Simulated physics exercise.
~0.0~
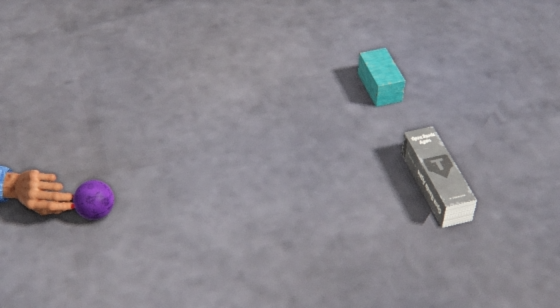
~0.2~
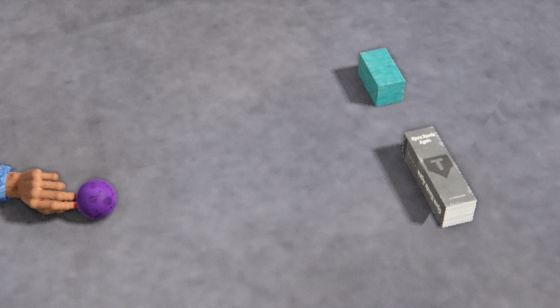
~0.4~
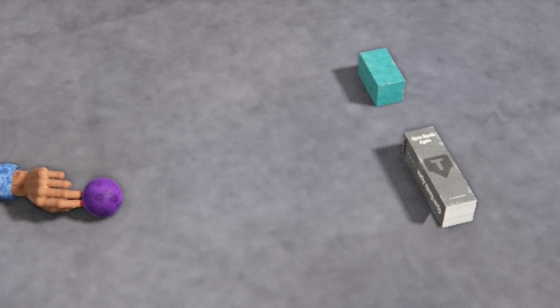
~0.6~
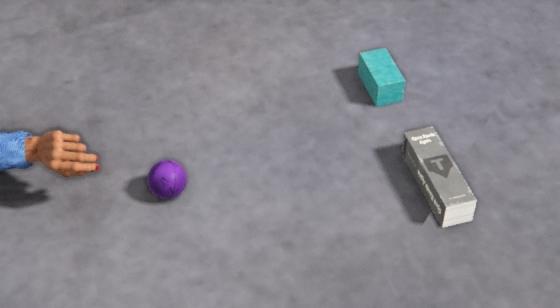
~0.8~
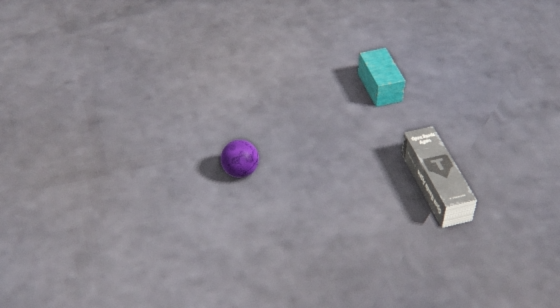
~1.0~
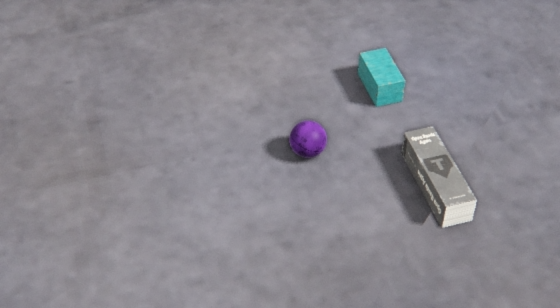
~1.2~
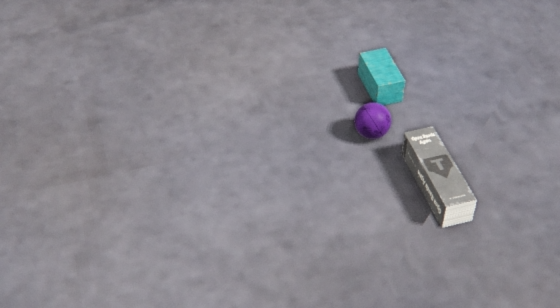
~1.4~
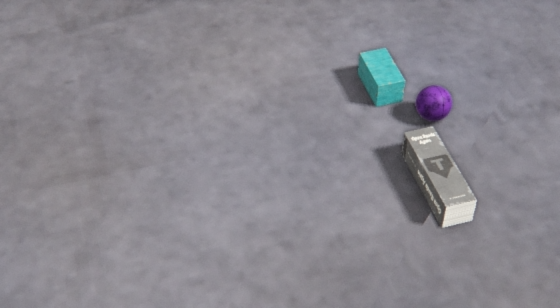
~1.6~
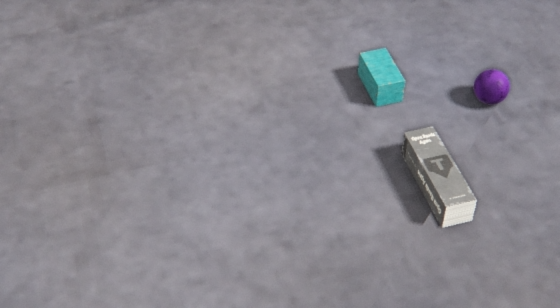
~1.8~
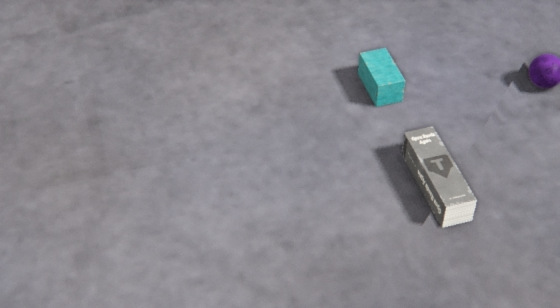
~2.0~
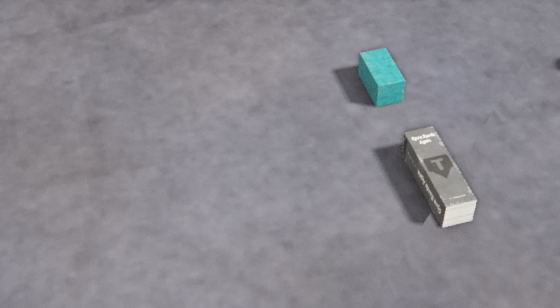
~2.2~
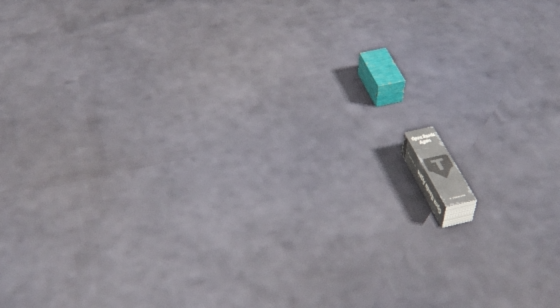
On a grey surface, a hand rolls a purple ball between two boxes and out of view.
